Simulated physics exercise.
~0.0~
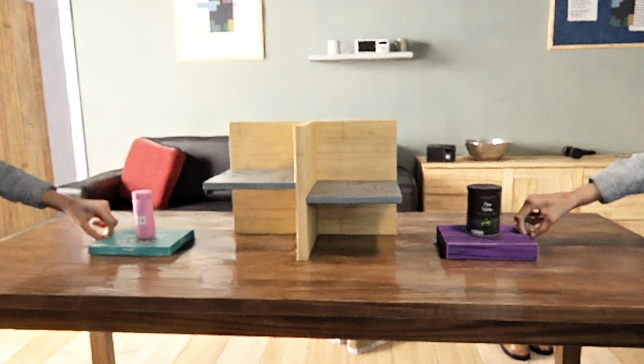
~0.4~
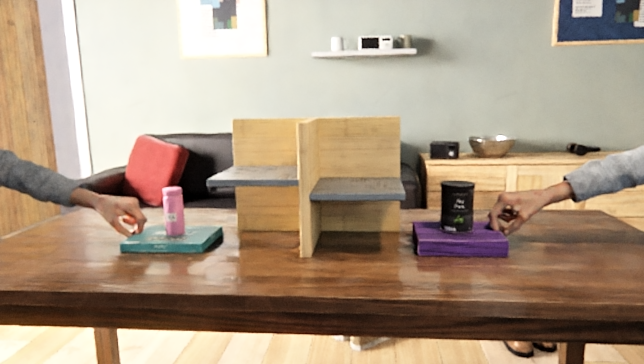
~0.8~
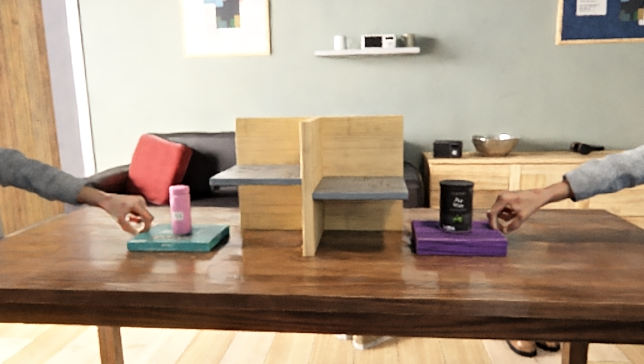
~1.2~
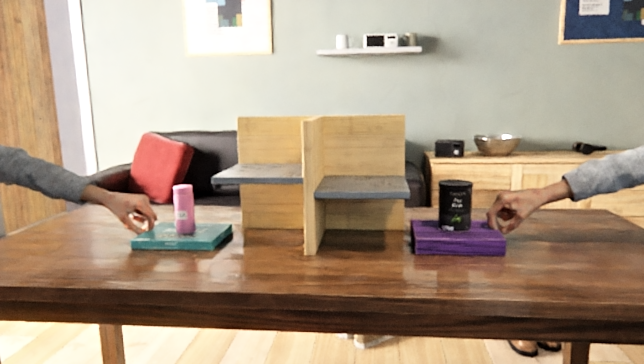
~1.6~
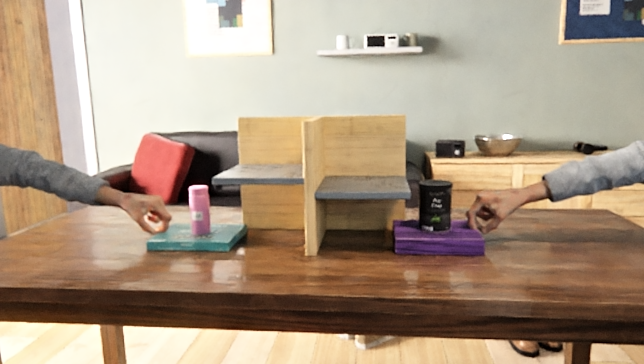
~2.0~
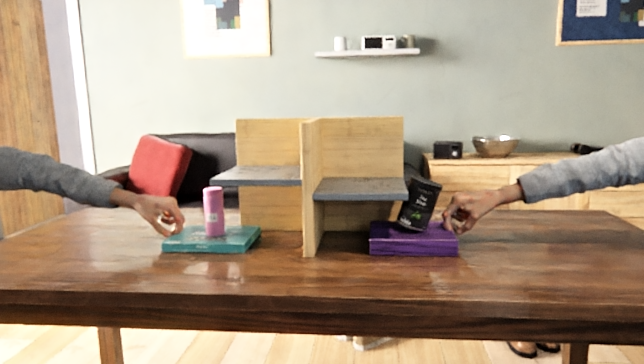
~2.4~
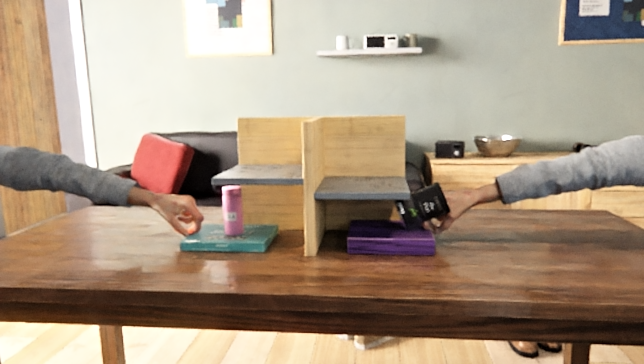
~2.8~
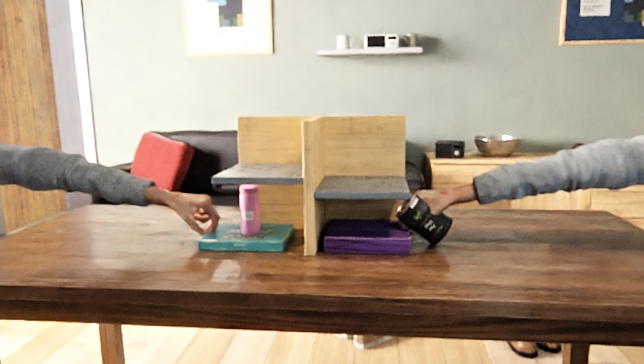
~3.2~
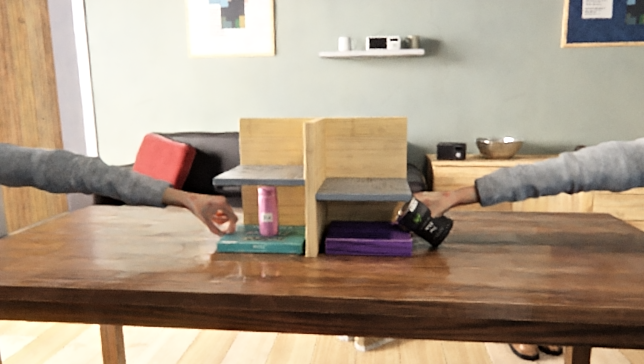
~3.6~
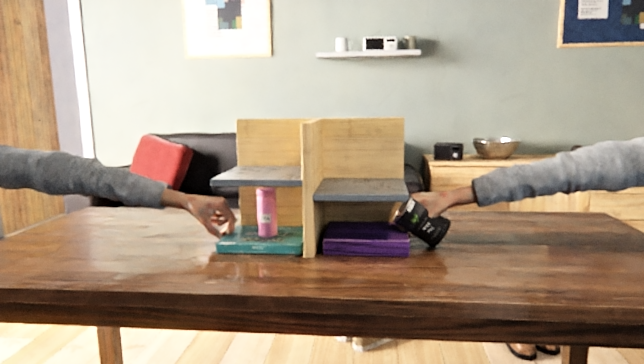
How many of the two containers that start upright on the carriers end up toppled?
One of them ends up toppled, the black tin on the right. The pink shaker is still upright under its shelf.
